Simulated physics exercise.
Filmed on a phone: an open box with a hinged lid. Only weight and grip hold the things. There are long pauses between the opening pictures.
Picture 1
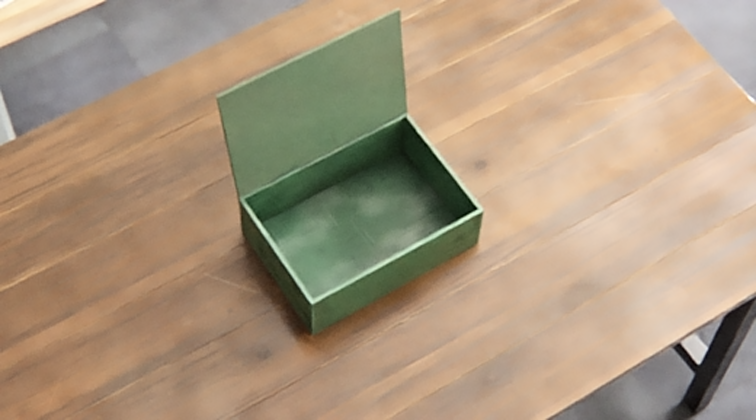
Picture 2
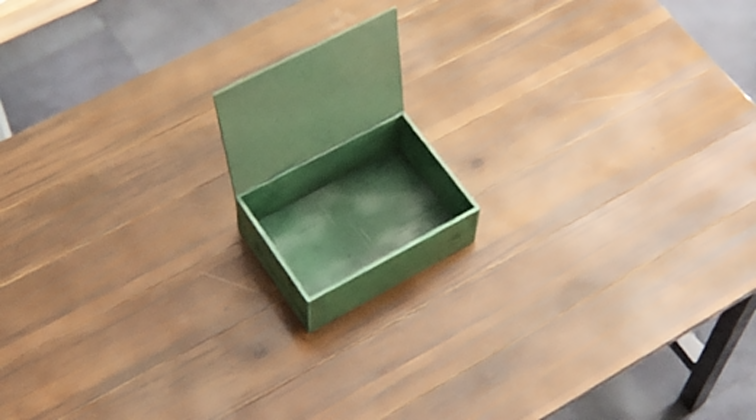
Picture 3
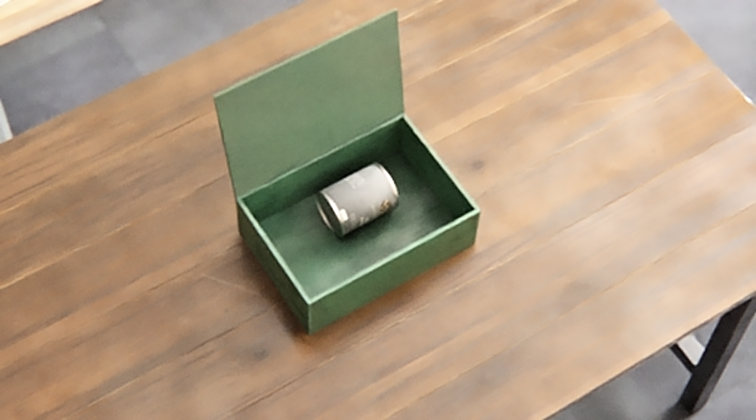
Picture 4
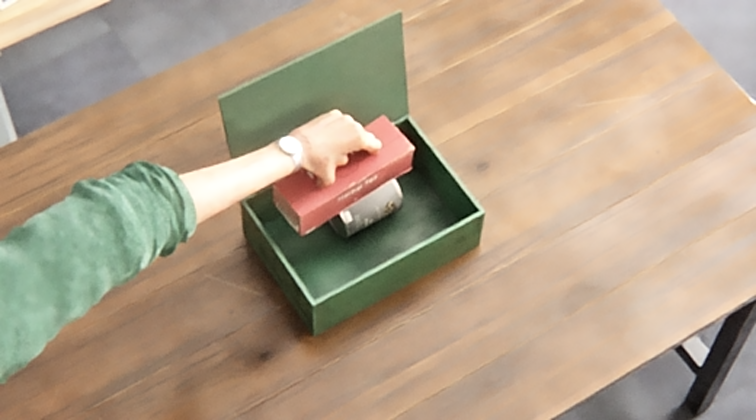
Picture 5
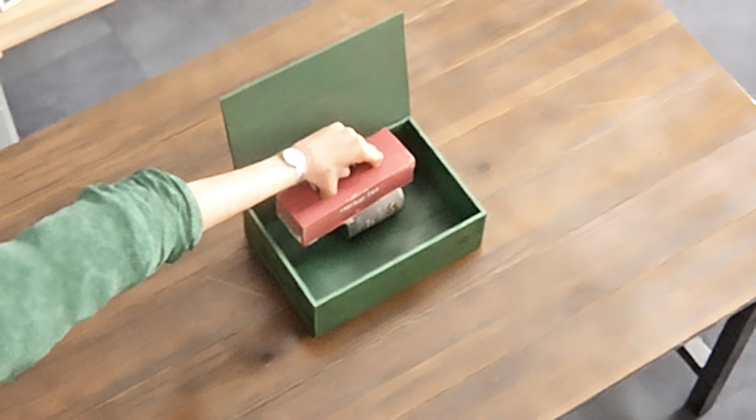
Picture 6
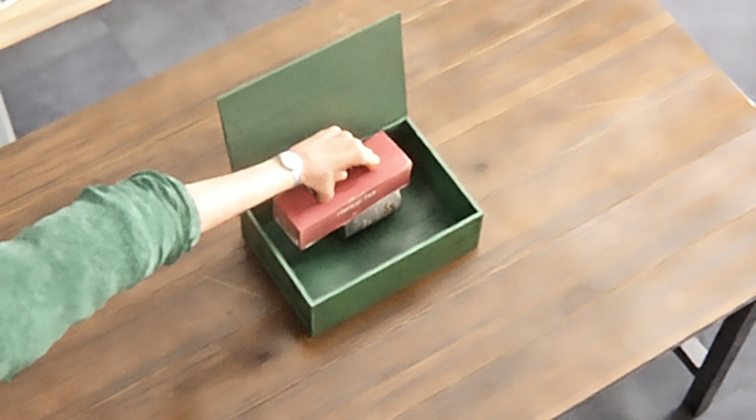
A grey tin appears on its side in an open green box on a wooden table, then a hand in a green sleeve holds a red carton over the tin and lowers it slightly inside the box.
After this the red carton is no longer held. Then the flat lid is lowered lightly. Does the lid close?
The lid sits on the rim.
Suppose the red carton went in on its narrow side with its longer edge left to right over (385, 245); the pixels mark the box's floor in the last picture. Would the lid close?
Then it shuts flat.
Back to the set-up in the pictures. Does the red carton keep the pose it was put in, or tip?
It tips.
Then, 0.60 s past the last view, red carton on its side near (379, 263); grey tin displaced a little.
Then, 1.50 s past the last view, lid 67° above the rim; red carton on its side near (378, 262); grey tin displaced a little.
Then, 1.90 s past the last view, lid 8° above the rim; red carton on its side near (378, 262); grey tin displaced a little.
Finally, lid shut; down or leaning hard in the box, red carton; grey tin still in place. Final places as the last picture's camera would see them, red carton near (378, 262).
